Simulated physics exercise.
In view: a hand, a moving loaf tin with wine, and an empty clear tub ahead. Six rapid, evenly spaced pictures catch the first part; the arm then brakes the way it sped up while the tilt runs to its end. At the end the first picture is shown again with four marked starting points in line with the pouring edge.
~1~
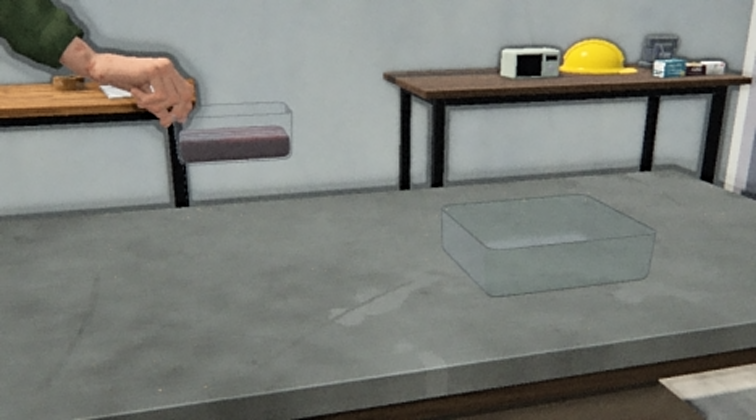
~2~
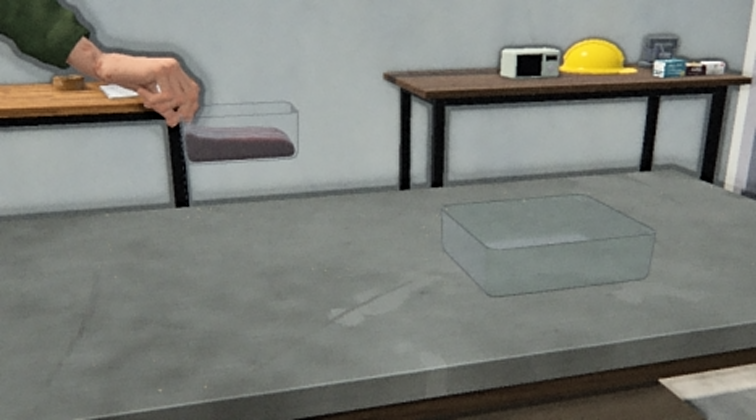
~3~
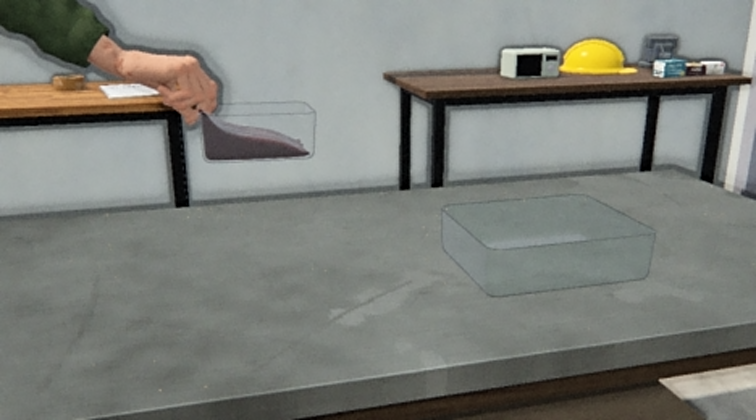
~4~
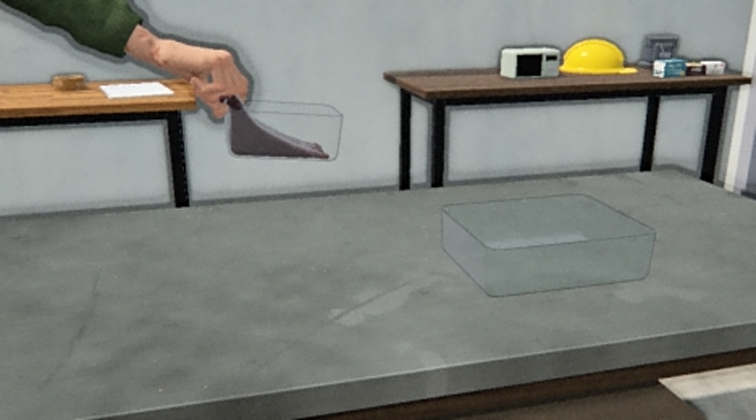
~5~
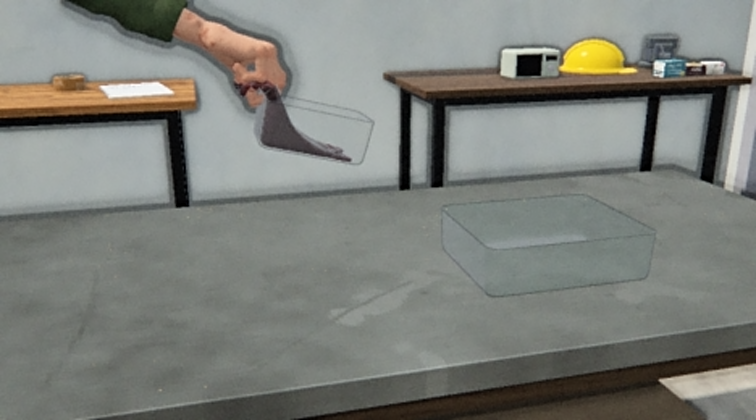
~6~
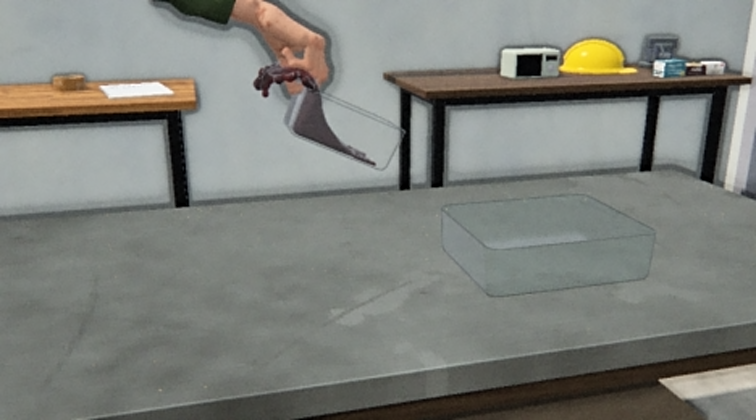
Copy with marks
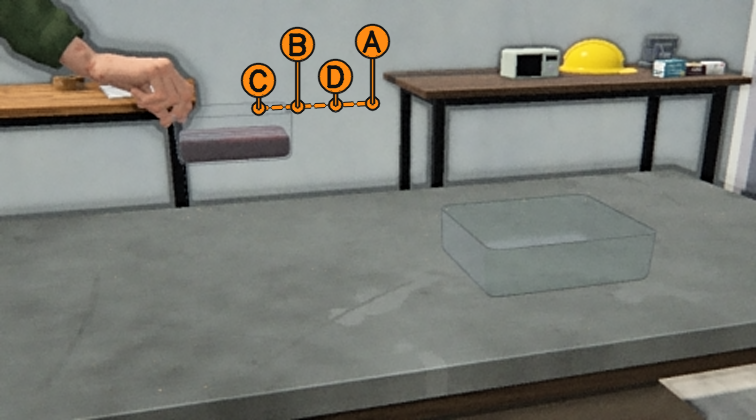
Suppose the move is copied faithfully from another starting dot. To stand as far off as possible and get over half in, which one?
That is dot C.
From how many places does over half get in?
All of them.
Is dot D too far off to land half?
No.
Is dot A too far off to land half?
No, that is safe.
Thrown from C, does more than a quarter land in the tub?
Yes, clearly.
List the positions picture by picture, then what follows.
Upright, lip at (287, 107); tub from (484, 296) to (646, 277); nothing has left yet, in the first frame.
Upright, lip at (292, 106); nothing has left yet, in the second frame.
Upright, lip at (309, 106); wine is over the rim, down to (204, 109), in the third frame.
Tipped about 6°, lip at (336, 110); wine is over the rim, down to (242, 104), in the fourth frame.
Tipped about 14°, lip at (366, 116); wine is over the rim, down to (278, 98), in the fifth frame.
Tipped about 25°, lip at (396, 126); wine is over the rim, down to (263, 92), in the sixth frame.
On the marked copy, A at (372, 103); B at (297, 106); C at (258, 108); D at (335, 104).
For dot A, about 75 % lands in the tub, 11 % falls short and 15 % goes beside or beyond.
For dot B, about 64 % lands in the tub, 21 % falls short and 15 % goes beside or beyond.
For dot C, about 64 % lands in the tub, 28 % falls short and 8 % goes beside or beyond.
For dot D, about 65 % lands in the tub, 14 % falls short and 21 % goes beside or beyond.
